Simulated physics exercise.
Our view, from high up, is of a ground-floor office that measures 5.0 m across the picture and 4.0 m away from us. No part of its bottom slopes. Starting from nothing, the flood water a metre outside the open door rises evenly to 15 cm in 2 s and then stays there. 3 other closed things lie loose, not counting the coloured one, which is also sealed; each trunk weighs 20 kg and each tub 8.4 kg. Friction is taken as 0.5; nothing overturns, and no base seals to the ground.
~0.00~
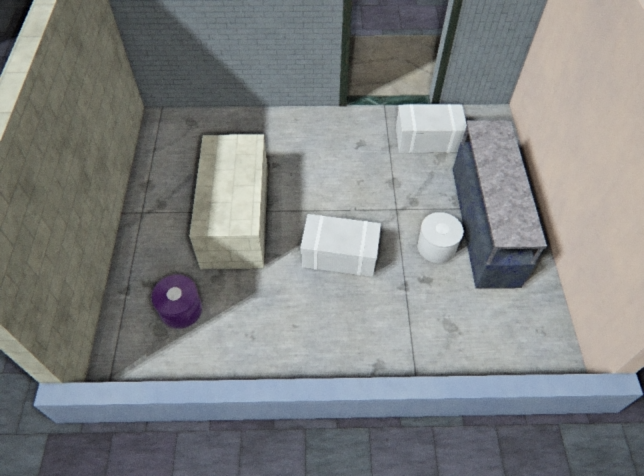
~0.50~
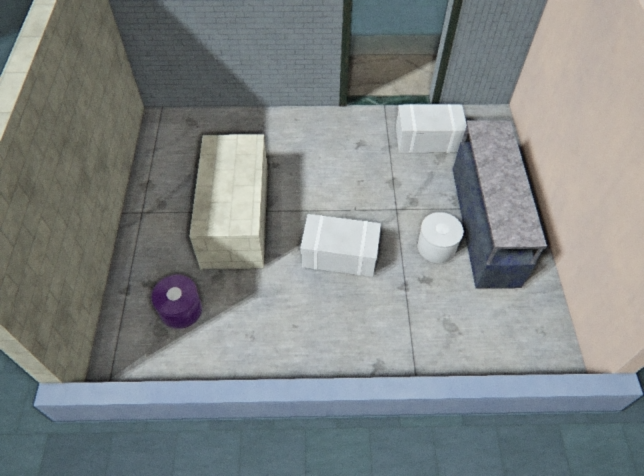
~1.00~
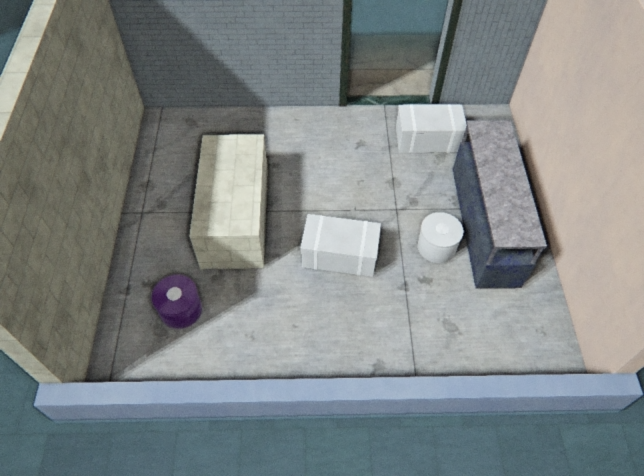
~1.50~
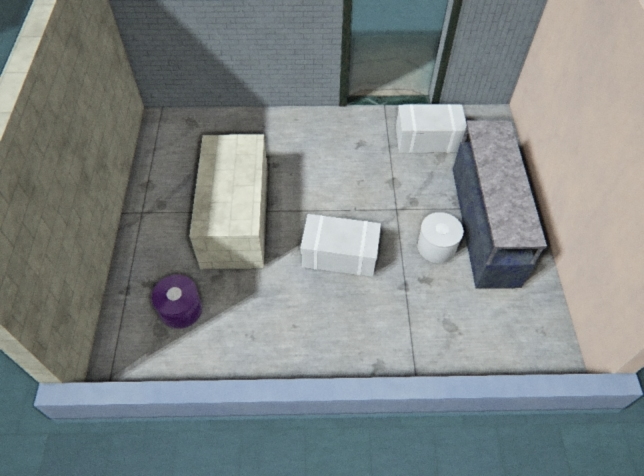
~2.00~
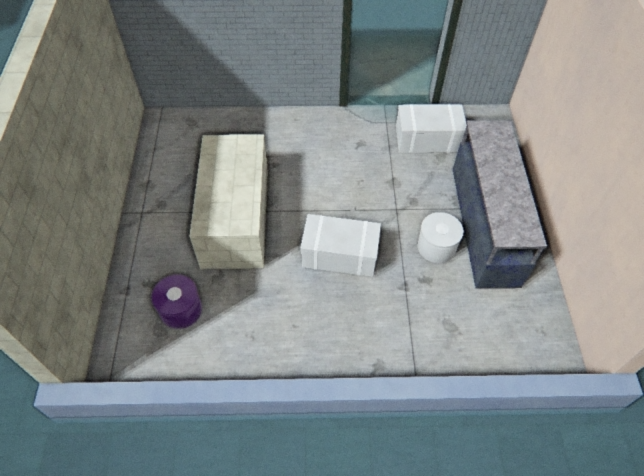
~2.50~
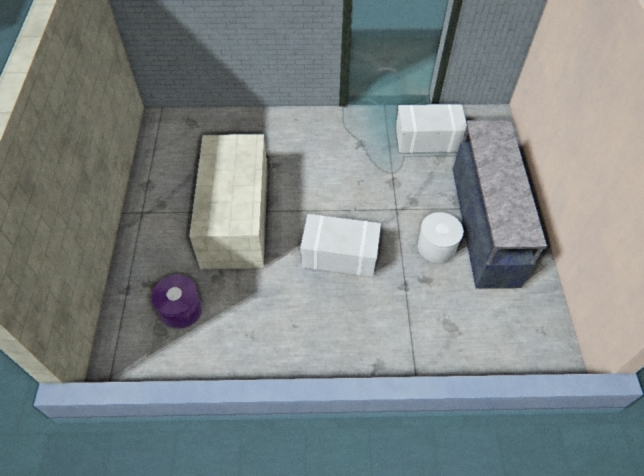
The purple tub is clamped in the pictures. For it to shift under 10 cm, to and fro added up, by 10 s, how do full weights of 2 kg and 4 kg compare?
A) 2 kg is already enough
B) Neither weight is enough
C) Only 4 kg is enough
(A) 2 kg is already enough.
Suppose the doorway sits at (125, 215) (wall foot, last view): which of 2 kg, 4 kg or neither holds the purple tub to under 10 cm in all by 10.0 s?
So neither mass does it.
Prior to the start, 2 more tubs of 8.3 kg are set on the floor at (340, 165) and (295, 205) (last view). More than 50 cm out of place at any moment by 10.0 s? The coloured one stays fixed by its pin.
First exceeds it, then exceeds it.
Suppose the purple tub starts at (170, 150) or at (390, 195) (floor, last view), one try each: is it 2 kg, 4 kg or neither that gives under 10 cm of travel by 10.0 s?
The first time the lesser option suffices; the second time both options come up short.
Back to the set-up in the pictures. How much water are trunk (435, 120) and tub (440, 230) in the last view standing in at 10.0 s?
Around 6 cm and 4 cm.
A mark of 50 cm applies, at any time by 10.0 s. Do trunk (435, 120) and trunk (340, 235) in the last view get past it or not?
Object 1: Not surpassed, object 2: Surpassed.
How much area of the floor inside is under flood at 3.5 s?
Somewhere around 4.5 m2, roughly.
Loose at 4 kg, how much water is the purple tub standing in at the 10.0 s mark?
2 cm, roughly.
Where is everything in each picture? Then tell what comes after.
The purple tub at (174, 294), on the bottom; water covers 0.0 m2; 0 of 4 have shifted, in the first picture.
The purple tub at (174, 294) rests on the ground; 0.0 m2 under water; 0 of 4 have shifted, in the second picture.
The purple tub at (174, 294) rests on the ground; water covers 0.0 m2; 0 of 4 have shifted, in the third picture.
The purple tub at (174, 294), on the bottom; 0.0 m2 under water; 0 of 4 have shifted, in the fourth picture.
The purple tub at (174, 294) rests on the ground; water covers 0.3 m2; 0 of 4 have shifted, in the fifth picture.
The purple tub at (174, 294), on the bottom; water covers 0.8 m2; 0 of 4 have shifted, in the sixth picture.
After 3.5 s the purple tub would be 0 cm from its start with 2 kg and 0 cm from its start with 4 kg; 0 cm of water round it then.
After 4.5 s the purple tub would be 0 cm from its start with 2 kg and 0 cm from its start with 4 kg; 0 cm of water round it then.
After 7.0 s the purple tub would be 0 cm from its start with 2 kg and 0 cm from its start with 4 kg; 0 cm of water round it then.
After 10.0 s the purple tub would be 0 cm from its start with 2 kg and 0 cm from its start with 4 kg; 2 cm of water round it then.
